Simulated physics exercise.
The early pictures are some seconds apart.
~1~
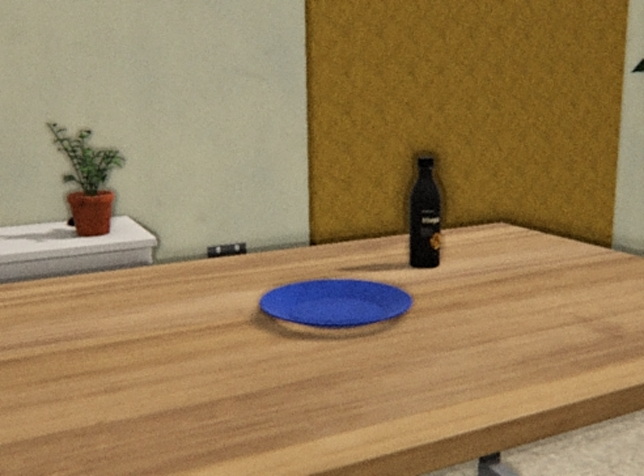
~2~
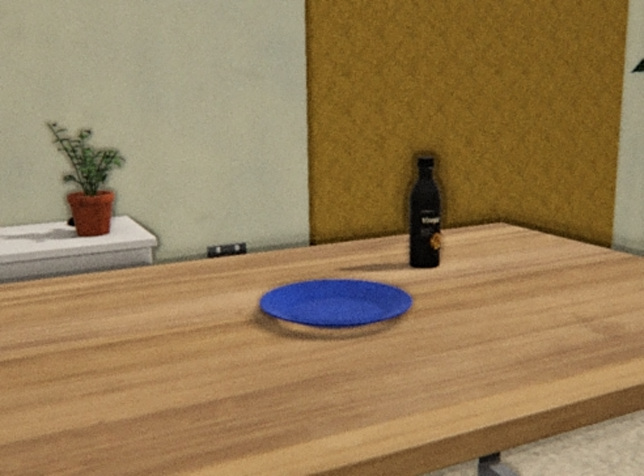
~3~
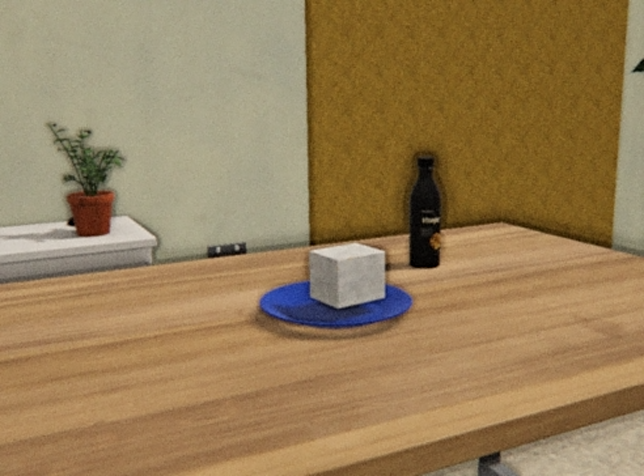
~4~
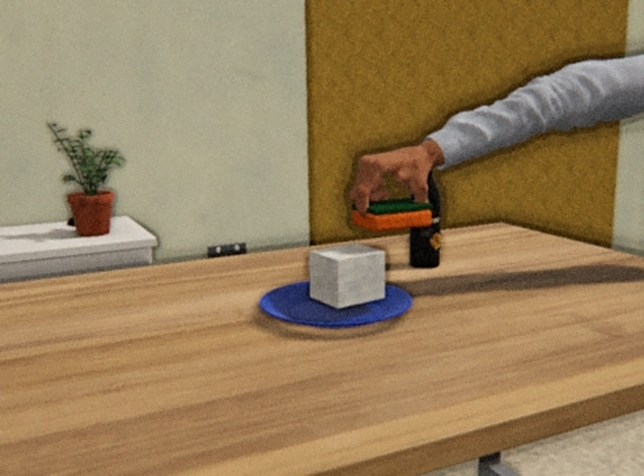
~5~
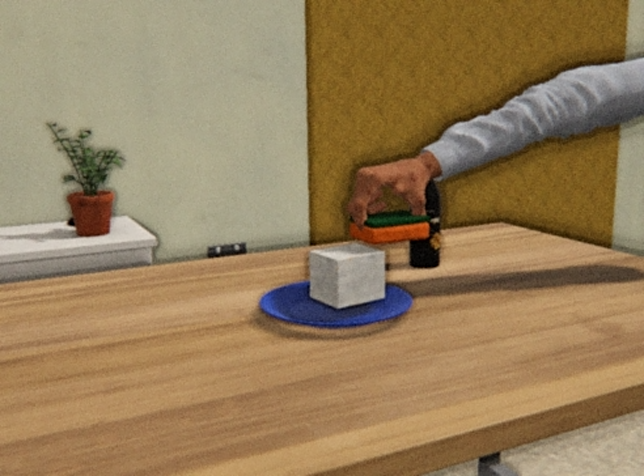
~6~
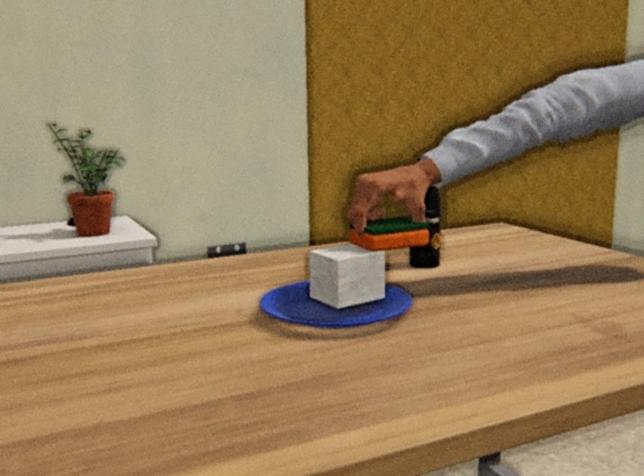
On a wooden table with a blue plate and a black bottle, a white block appears on the plate; then a hand reaches in from the right, holding an orange and green sponge, and lowers it slightly beside the block.
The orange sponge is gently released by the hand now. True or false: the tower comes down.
True.
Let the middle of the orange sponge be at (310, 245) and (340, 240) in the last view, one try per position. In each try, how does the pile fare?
Case one: The pile topples; case two: It stands firm.
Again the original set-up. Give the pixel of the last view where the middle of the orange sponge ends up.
The object winds up at approximately (475, 286).
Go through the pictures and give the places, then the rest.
In the first picture, the last thing is not in view yet.
In the second picture, the last thing is not in view yet; black bottle (425, 212).
In the third picture, the last thing is not in view yet.
In the fourth picture, on its way; orange sponge (392, 215); white block (347, 274).
In the fifth picture, on its way; orange sponge (389, 228).
In the sixth picture, in place under the hand; orange sponge (389, 234).
Then, 0.30 s later than the last frame, orange sponge now fallen.
Then, 0.70 s later than the last frame, things are still on the move.
Then, 1.70 s later than the last frame, nothing new.
When it is over, fallen, orange sponge; the other 3 as before. End places, in pixels of the last picture, orange sponge near (475, 286). The pile comes apart.
